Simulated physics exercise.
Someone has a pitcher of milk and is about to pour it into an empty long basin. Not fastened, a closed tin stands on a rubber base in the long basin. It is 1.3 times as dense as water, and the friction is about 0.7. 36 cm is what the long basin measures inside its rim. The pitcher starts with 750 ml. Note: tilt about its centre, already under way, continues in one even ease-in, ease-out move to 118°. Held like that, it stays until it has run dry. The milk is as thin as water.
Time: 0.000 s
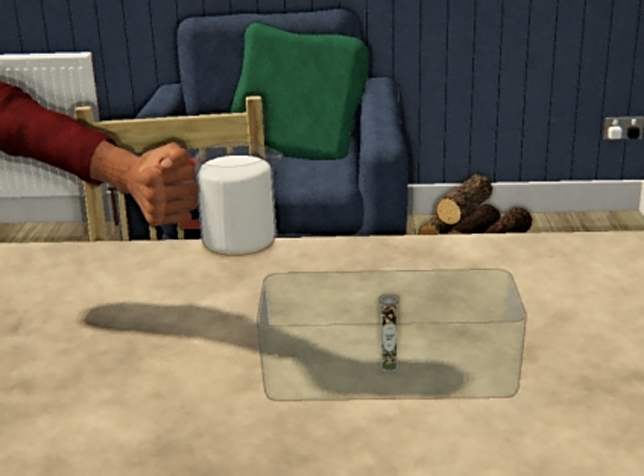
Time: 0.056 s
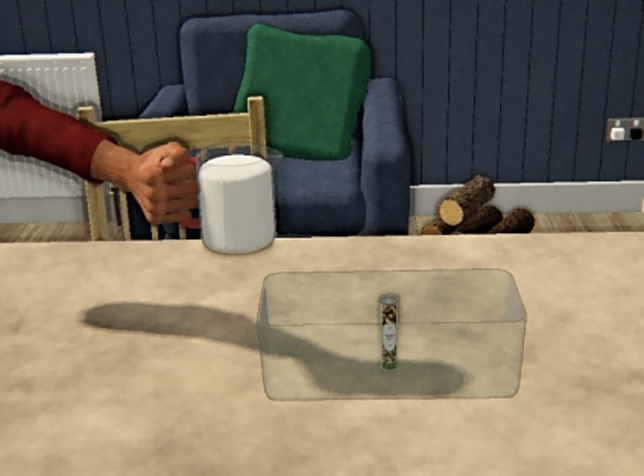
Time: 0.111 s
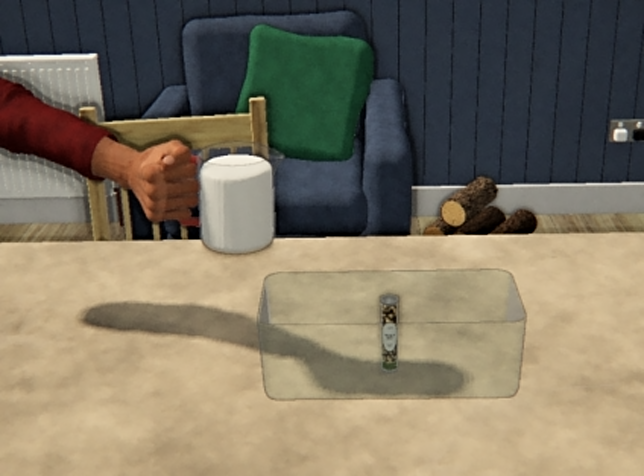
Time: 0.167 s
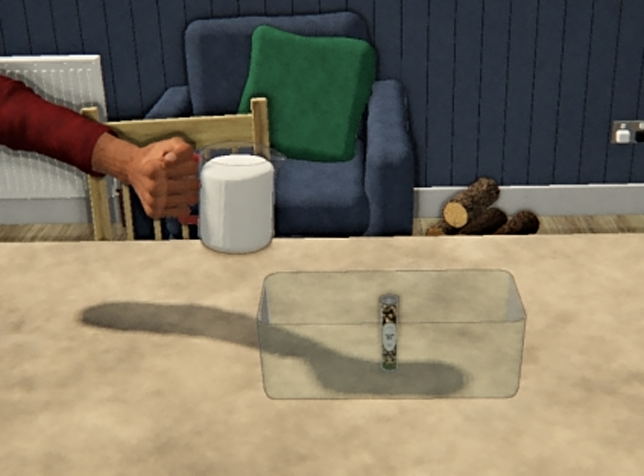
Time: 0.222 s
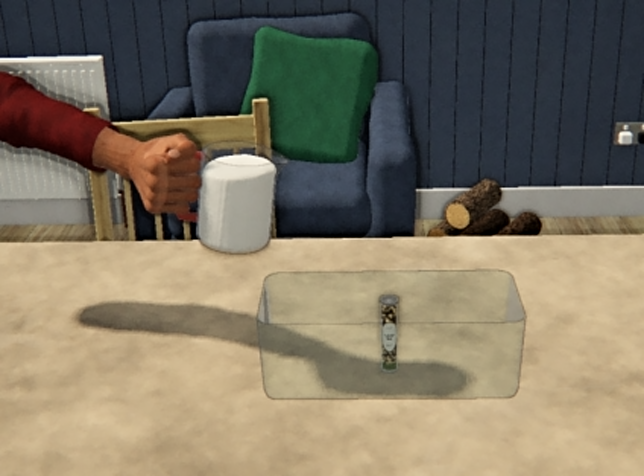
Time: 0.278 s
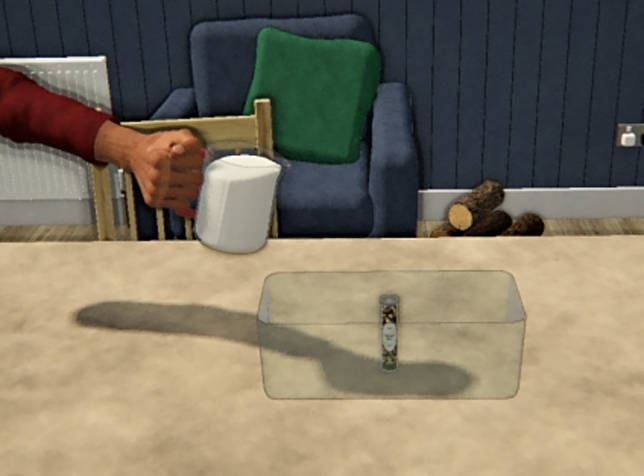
A hand in a red sleeve held a white pitcher of milk above a table and slowly tilted it slightly to the right, while a small patterned tin stood still in a clear, long basin.
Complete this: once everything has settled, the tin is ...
Once everything has settled, the tin is standing up.
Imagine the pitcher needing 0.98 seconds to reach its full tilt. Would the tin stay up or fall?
With that tilt, the tin stays on its base.
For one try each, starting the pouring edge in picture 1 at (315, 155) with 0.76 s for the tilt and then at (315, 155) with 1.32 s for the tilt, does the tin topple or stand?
First it tips over; then it tips over.
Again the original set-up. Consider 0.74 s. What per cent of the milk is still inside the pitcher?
Close to 80 in a hundred.
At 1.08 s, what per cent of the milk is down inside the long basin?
I'd put it at roughly 60 per cent.
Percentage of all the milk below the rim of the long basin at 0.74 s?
I reckon close to 6 percent of it.
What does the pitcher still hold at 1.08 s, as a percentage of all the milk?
Near 22 percent, more or less.
Then, 0.74 s in, the tilt is 70° and 80 per cent is still to pour; the tin stands where it began.
Then, 1.08 s in, the tilt is 109° and 21 per cent is still to pour; the tin stands where it began.
Then, 1.43 s in, the tilt is 118° and 0 per cent is still to pour; the tin stands where it began.
Then, 1.82 s in, the tilt is 118° and 0 per cent is still to pour; the tin stands where it began.
Finally, the tin stands where it began.
